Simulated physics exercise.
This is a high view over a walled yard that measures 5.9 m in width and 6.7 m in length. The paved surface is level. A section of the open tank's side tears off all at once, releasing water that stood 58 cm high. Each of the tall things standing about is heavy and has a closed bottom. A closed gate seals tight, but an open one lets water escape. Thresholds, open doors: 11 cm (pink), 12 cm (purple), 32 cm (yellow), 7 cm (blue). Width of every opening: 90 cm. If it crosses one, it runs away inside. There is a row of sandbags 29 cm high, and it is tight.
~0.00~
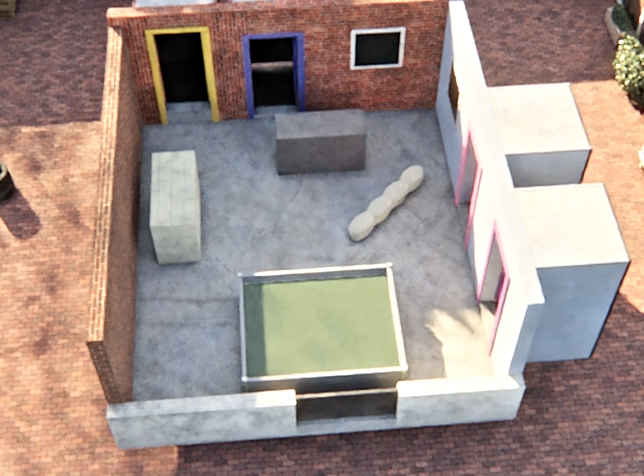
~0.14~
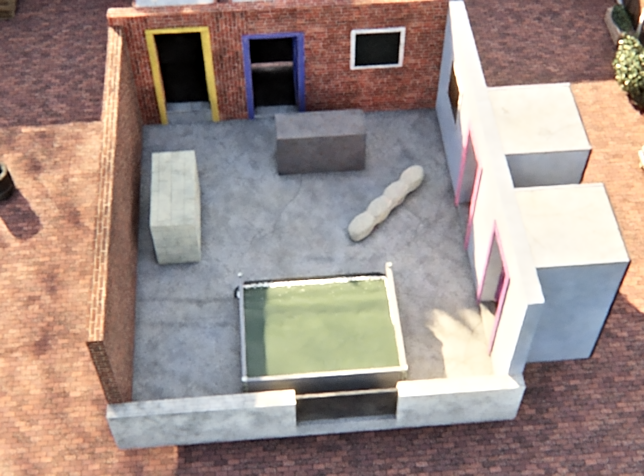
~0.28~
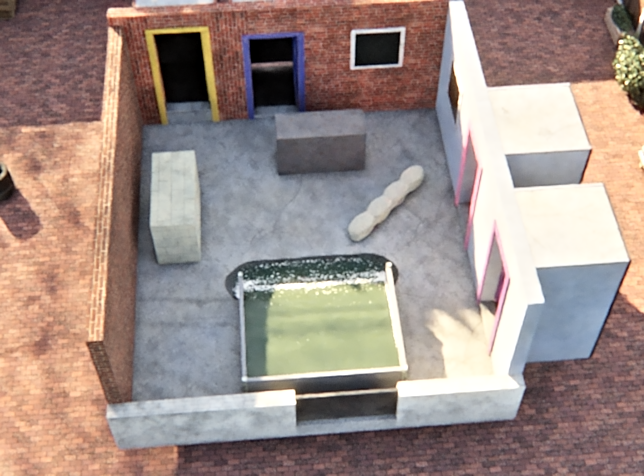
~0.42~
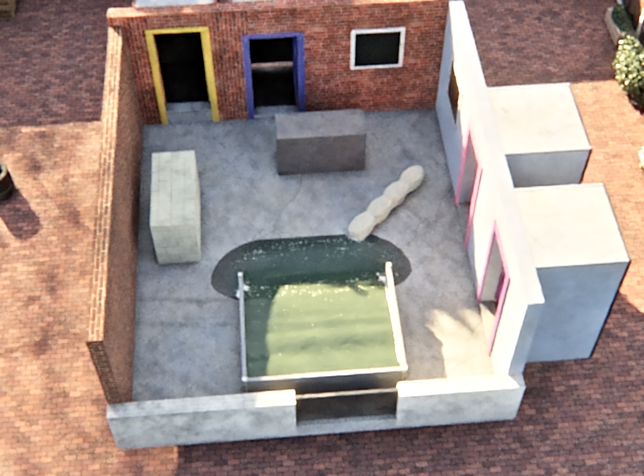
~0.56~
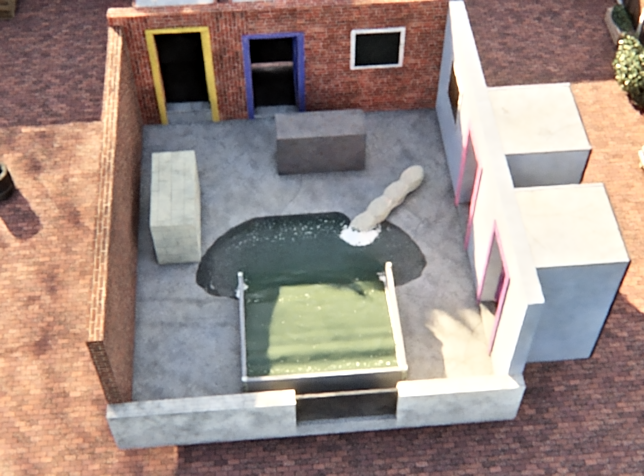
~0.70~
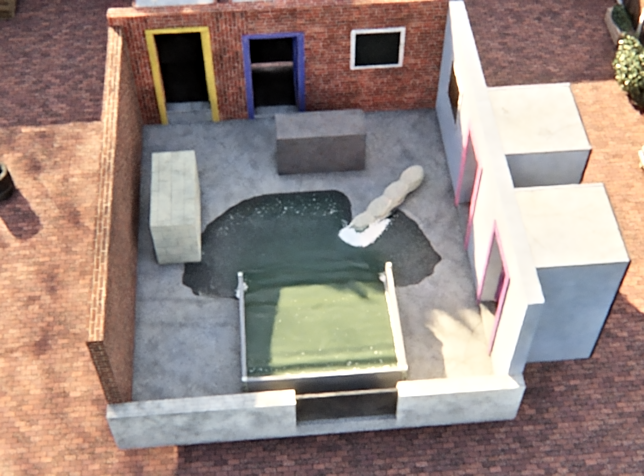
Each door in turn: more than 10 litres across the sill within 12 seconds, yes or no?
Answers: Pink door, yes; purple door, no; yellow door, no; blue door, yes.
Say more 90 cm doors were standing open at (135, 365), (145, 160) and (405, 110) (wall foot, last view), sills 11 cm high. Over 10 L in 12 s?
Taking them in order, the first gets too little, the second enough and the third enough.
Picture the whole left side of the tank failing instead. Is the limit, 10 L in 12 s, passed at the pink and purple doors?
Compared with the limit, pink is lower and purple is lower.
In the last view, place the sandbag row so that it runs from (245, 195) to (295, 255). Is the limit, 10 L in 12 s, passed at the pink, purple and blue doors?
Then: Pink below, purple not over, blue past it.
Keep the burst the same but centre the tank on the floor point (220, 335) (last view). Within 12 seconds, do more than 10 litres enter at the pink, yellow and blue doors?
Pink: Within limit; yellow: Within limit; blue: Too much.
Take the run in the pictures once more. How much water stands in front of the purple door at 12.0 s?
9.0 cm.
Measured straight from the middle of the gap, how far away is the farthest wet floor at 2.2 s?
I'd say around 5.0 m from the gap.
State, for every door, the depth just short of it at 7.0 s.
Centimetres: Pink 8 / purple 2 / yellow 15 / blue 13.
After 1.4 s water covers 40 % of the floor and is deepest (39 cm) near (293, 175); pink door not reached, purple door not reached, yellow door not reached, blue door 4 cm at the sill, 0 L in.
After 2.2 s water covers 50 % of the floor and is deepest (34 cm) near (207, 127); pink door 12 cm at the sill, 10 L in, purple door not reached, yellow door 27 cm at the sill, 0 L in, blue door 8 cm at the sill, 7 L in.
After 3.5 s water covers 65 % of the floor and is deepest (32 cm) near (143, 130); pink door 14 cm at the sill, 41 L in, purple door not reached, yellow door 27 cm at the sill, 0 L in, blue door 10 cm at the sill, 17 L in.
After 7.0 s water covers 95 % of the floor and is deepest (16 cm) near (327, 146); pink door 8 cm at the sill, 47 L in, purple door 2 cm at the sill, 0 L in, yellow door 15 cm at the sill, 1 L in, blue door 13 cm at the sill, 94 L in.
After 12.0 s water covers 95 % of the floor and is deepest (12 cm) near (201, 420); pink door 4 cm at the sill, 48 L in, purple door 9 cm at the sill, 0 L in, yellow door 8 cm at the sill, 1 L in, blue door 8 cm at the sill, 126 L in.
